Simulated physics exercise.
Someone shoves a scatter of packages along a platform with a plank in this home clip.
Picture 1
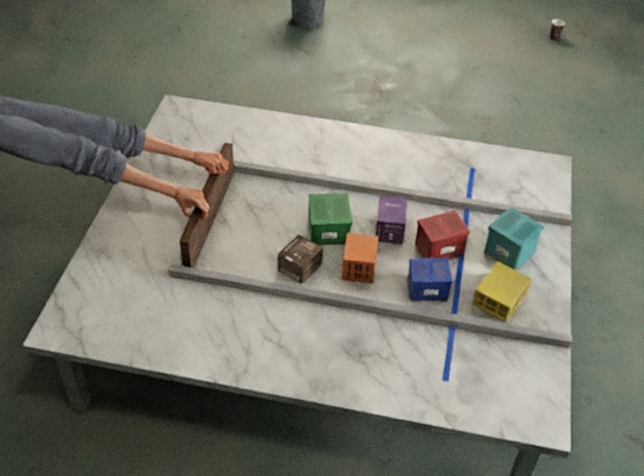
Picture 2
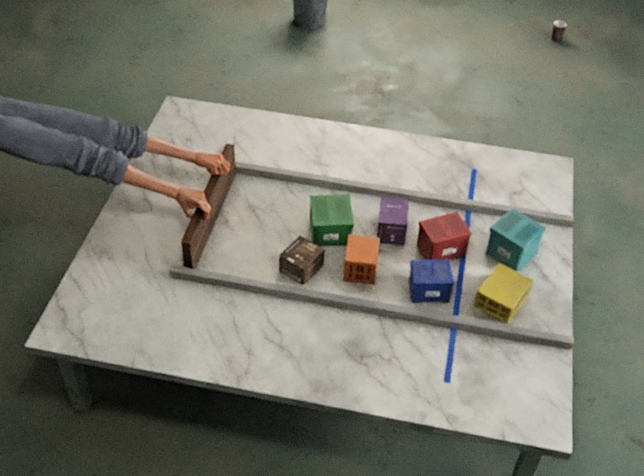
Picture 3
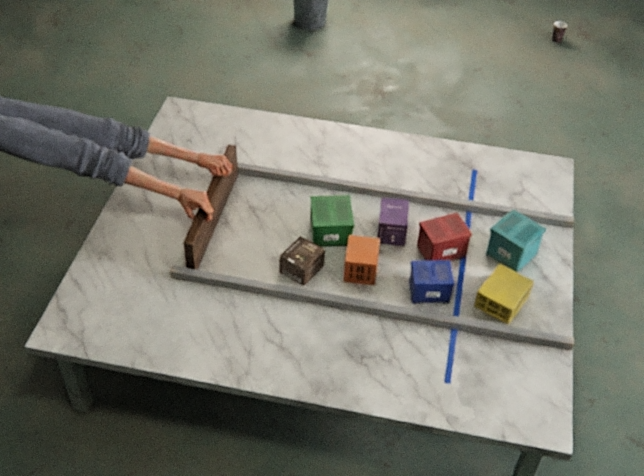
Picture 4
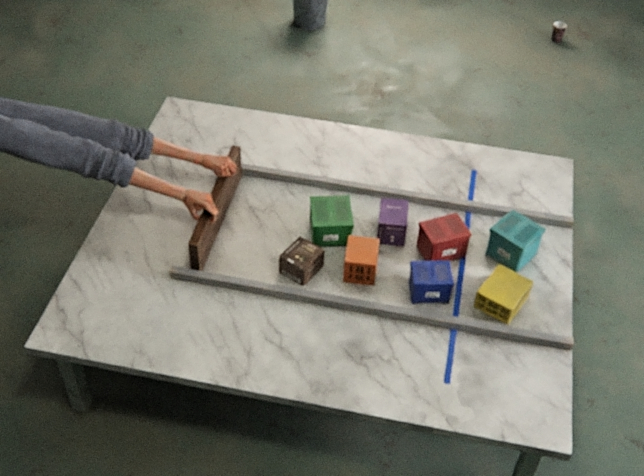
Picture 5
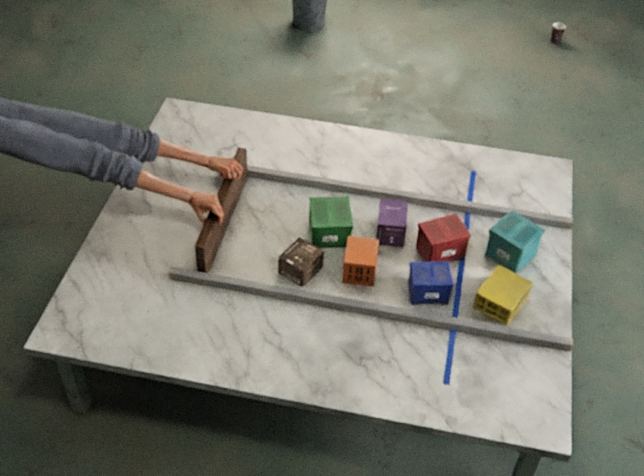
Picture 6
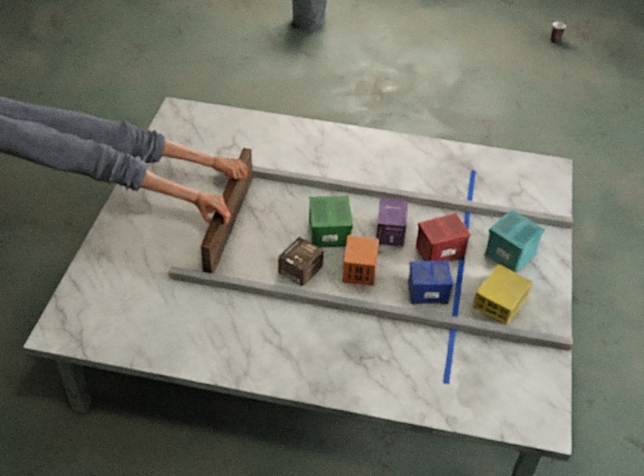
On a marble-patterned platform with two rails, a person's hands slide a brown plank slowly a short way to the right, toward eight scattered colourful packages, which stay still around a strip of blue tape.
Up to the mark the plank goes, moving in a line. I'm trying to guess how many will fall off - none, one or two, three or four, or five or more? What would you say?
I'd say one or two.
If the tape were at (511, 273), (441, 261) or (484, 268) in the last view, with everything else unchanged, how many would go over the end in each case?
Try by try, 4, 0 and 2.
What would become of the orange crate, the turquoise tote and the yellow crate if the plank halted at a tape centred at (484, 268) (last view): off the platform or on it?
The orange crate stays put, the turquoise tote is gone, the yellow crate is gone.
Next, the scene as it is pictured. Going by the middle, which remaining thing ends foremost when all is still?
Answer: The red tote.
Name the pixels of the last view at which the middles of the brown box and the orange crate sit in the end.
Near (475, 288) and (508, 287).
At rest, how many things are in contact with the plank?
It's touching 2 at the end.
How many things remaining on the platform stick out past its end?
The total here is 1.
Soon after, none off yet; turquoise tote at rest near (514, 242); yellow crate at rest near (503, 294); red tote at rest near (442, 240).
Then, none off yet; turquoise tote at rest near (514, 242); yellow crate at rest near (503, 294); red tote moved a little near (457, 244).
Further on, none off yet; turquoise tote moved about its own width near (556, 247); yellow crate moved about its own width near (537, 298); red tote moved well along near (514, 260).
At rest, the number that fall off is one or two; fallen, yellow crate and turquoise tote.
